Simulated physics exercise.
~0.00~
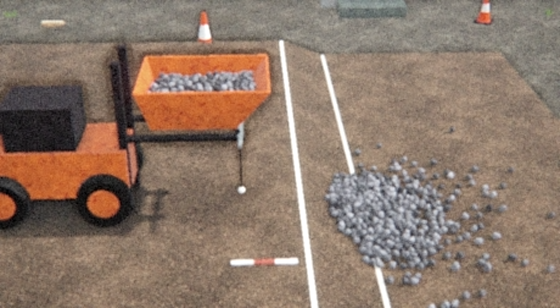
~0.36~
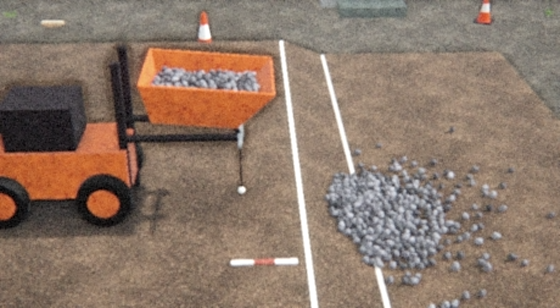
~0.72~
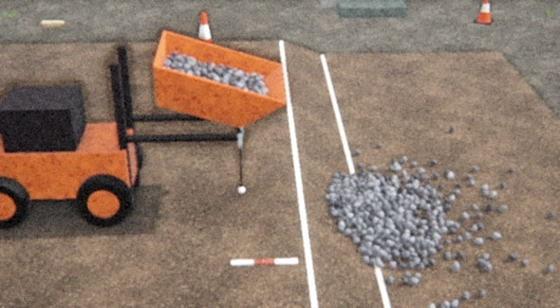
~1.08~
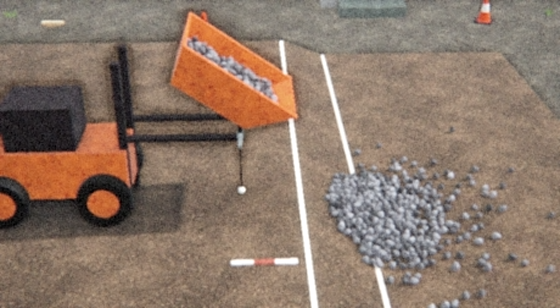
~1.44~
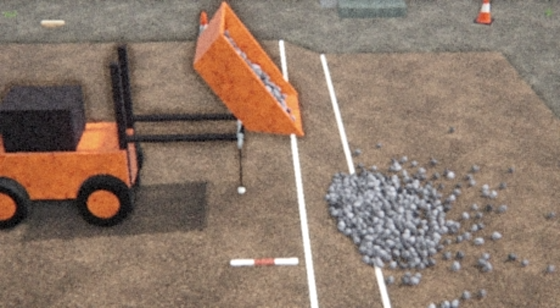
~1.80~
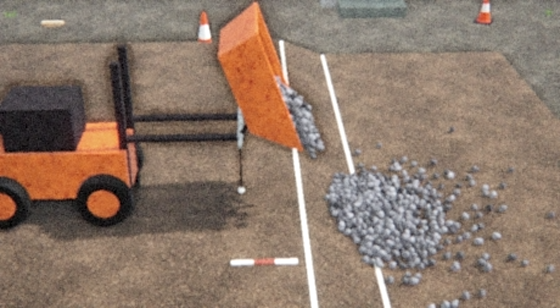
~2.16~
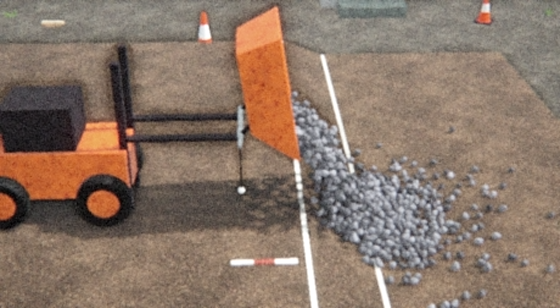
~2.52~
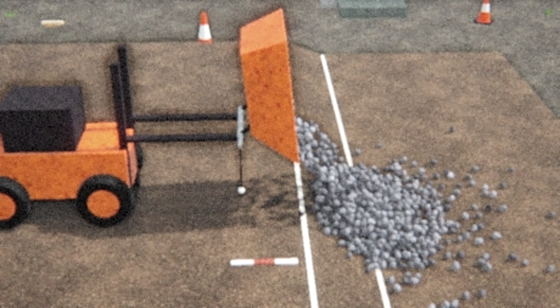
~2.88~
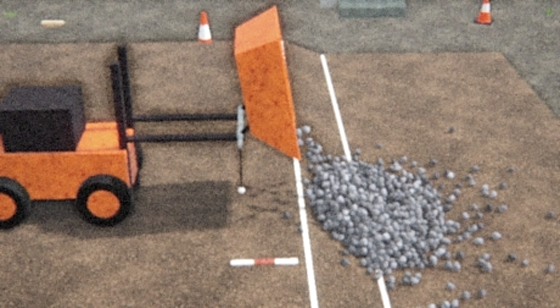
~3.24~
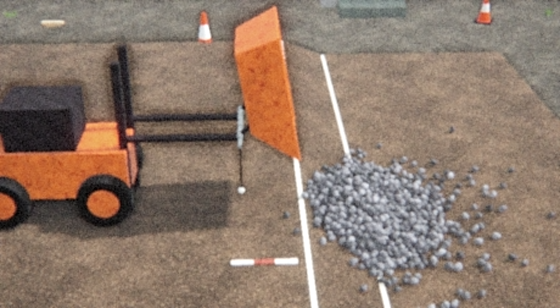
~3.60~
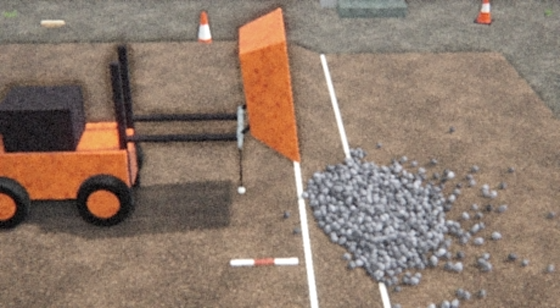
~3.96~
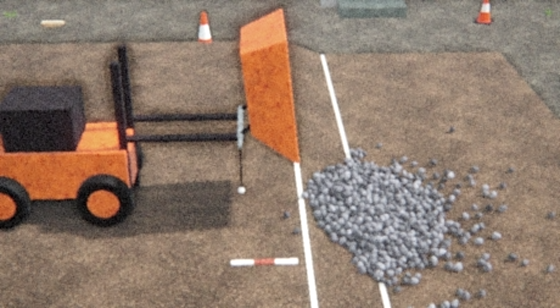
On a patch of brown dirt marked with white lines, an orange forklift steadily tipped its skip forward until grey stones poured out and slid down onto an older pile, leaving one bigger heap beside the steeply tilted skip.
